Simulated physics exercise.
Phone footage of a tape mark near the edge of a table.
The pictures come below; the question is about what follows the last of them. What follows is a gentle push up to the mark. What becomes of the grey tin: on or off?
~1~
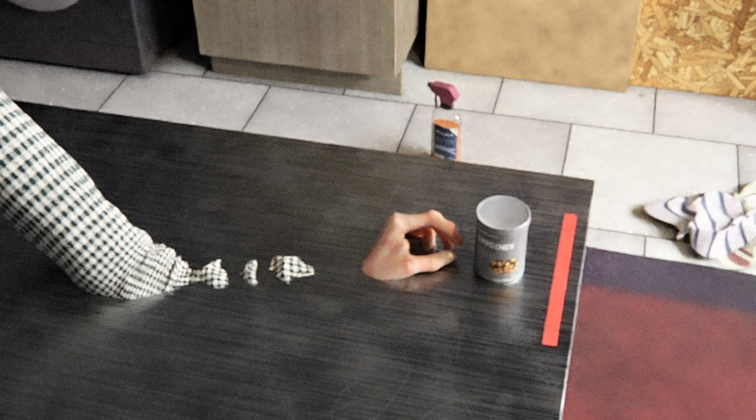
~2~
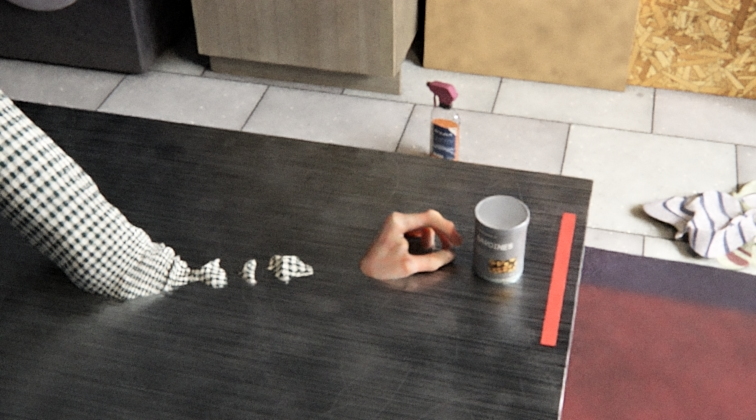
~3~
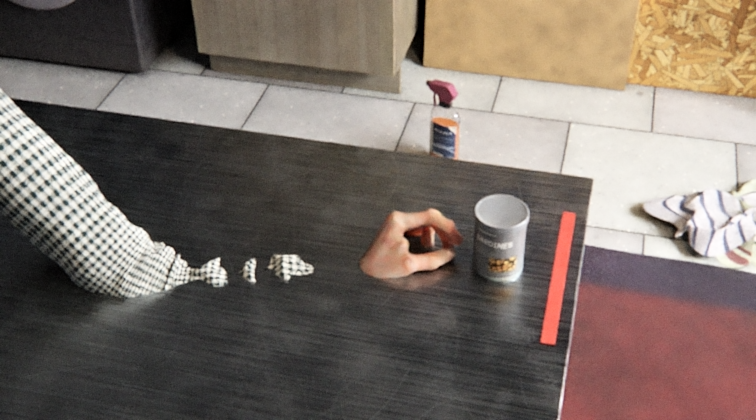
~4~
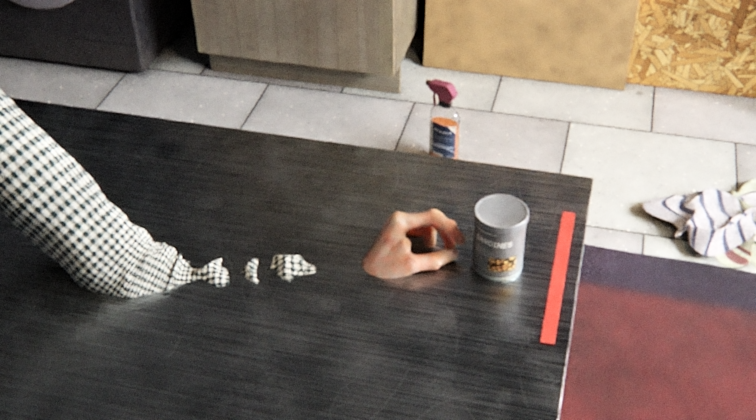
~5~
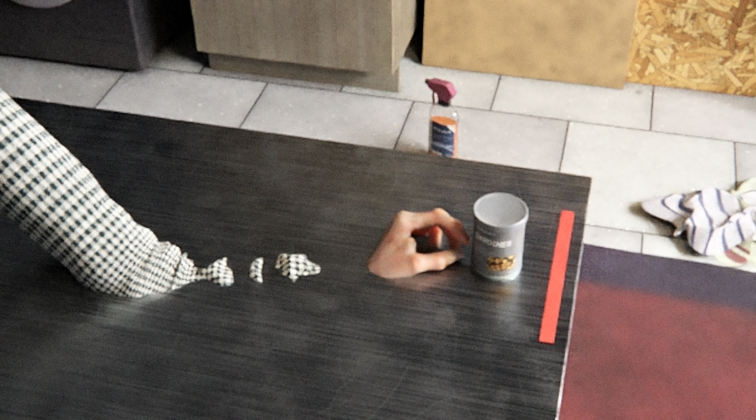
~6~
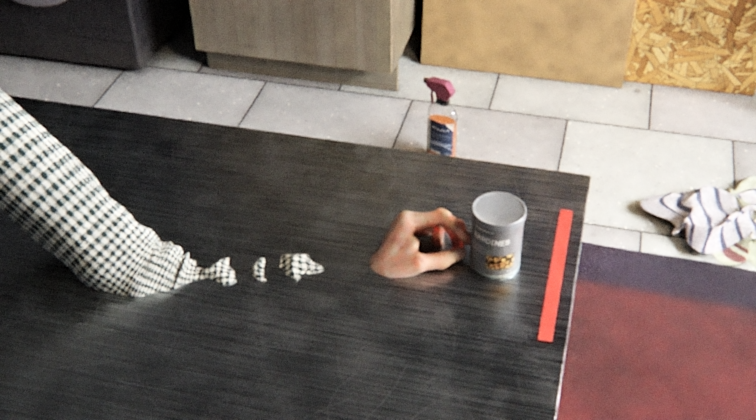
As it turns out, the grey tin drops to the floor.
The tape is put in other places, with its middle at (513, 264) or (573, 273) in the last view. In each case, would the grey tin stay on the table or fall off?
Try one: It never leaves the tabletop; try two: It is lost over the side.
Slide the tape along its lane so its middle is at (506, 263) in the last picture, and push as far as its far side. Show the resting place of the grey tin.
I'd expect it to stop somewhere around (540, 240).
Then, 1.30 s later than the last frame, grey tin tilted by 13° near (600, 254).
Then, 1.52 s later than the last frame, grey tin dropping near (637, 341).
Then, 1.74 s later than the last frame, grey tin dropping.
When it is over, the grey tin goes over the edge.
